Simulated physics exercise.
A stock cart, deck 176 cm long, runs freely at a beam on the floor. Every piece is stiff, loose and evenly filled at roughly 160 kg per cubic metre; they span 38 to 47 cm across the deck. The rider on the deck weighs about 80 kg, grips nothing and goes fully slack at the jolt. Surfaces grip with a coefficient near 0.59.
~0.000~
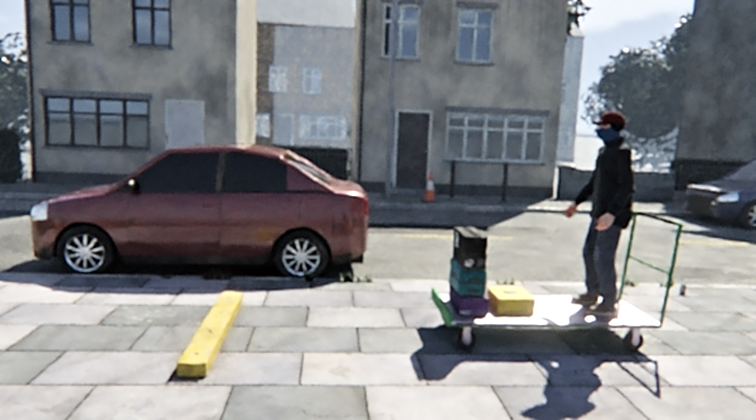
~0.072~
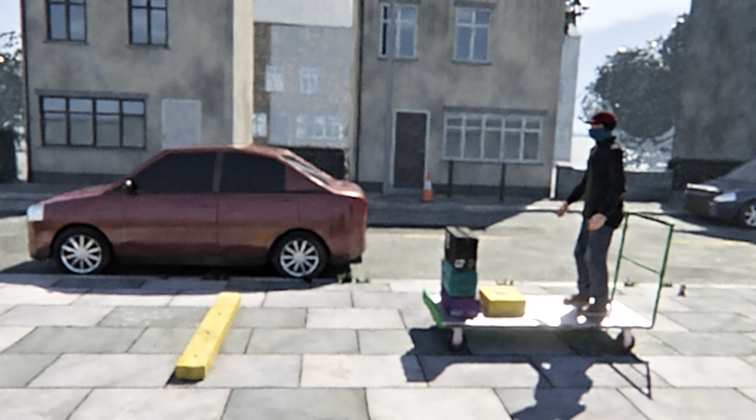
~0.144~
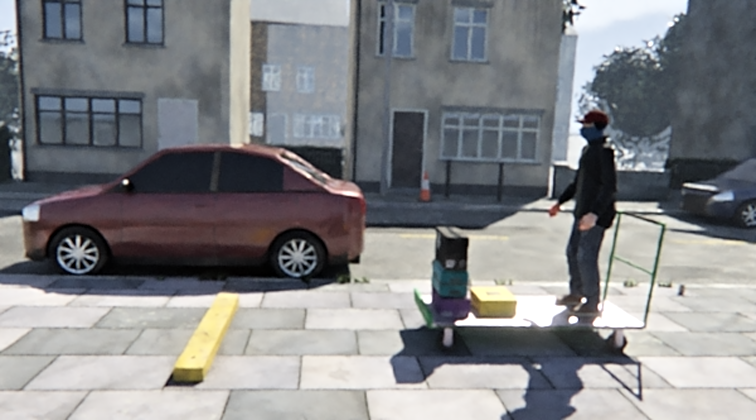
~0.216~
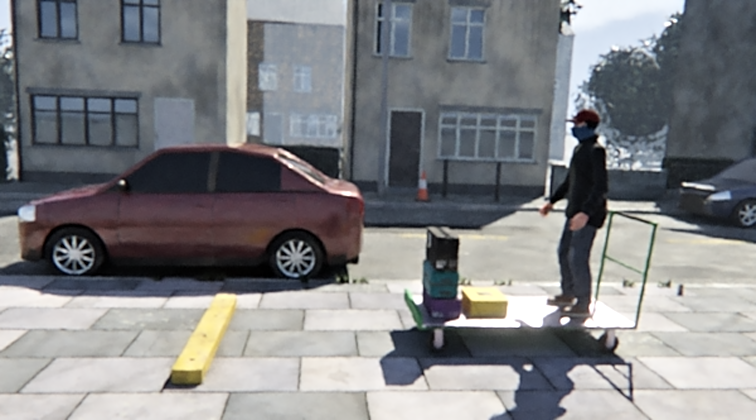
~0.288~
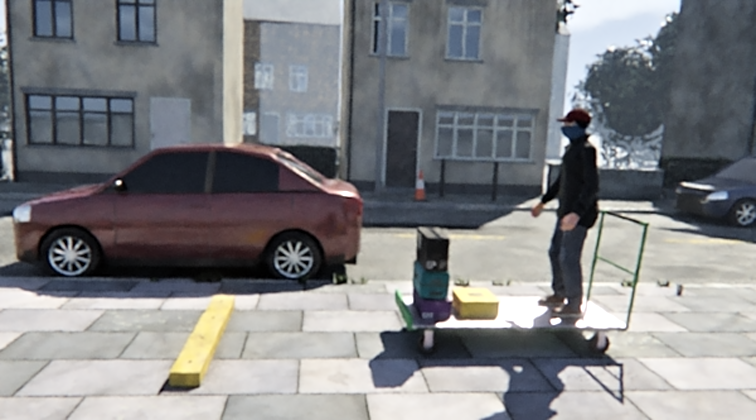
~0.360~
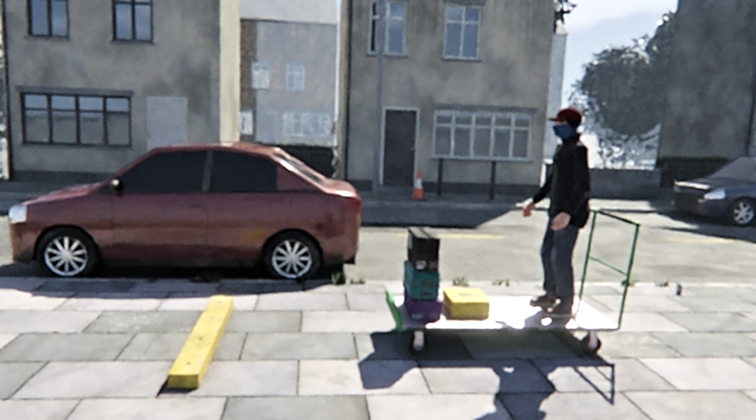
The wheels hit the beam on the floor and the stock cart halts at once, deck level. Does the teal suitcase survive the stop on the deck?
In the end the teal suitcase comes off.
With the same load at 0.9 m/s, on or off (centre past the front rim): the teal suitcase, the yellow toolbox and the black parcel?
In that case teal off, yellow on, black off.
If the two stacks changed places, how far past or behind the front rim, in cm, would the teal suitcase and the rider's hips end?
In that case teal 40 behind, hips 120 behind.
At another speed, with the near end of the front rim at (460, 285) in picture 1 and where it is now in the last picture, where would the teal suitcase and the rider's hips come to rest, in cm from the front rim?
Then teal 40 past, hips 30 behind.
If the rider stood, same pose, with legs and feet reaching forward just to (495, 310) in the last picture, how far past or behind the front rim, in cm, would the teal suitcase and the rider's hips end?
In that case teal 30 past, hips 100 behind.
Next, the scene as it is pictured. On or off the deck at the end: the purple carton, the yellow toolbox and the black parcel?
In the end: Purple on, yellow on, black off.
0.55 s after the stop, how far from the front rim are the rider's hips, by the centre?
About 120 cm behind the rim.
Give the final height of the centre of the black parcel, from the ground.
About 10 cm.
The wheels strike at 1.72 s.
After 1.97 s the teal suitcase is 11 cm behind the rim, tilted 20°, near (222, 275) in the last picture's view.
After 2.27 s the teal suitcase is 2 cm past the rim, tilted 45°, near (206, 278) in the last picture's view.
After 2.72 s the teal suitcase is 27 cm past the rim, tilted 120°, near (175, 320) in the last picture's view.
When all is still (3.8 s), past the rim, teal suitcase and black parcel; behind it, purple carton, yellow toolbox and the rider's hips.
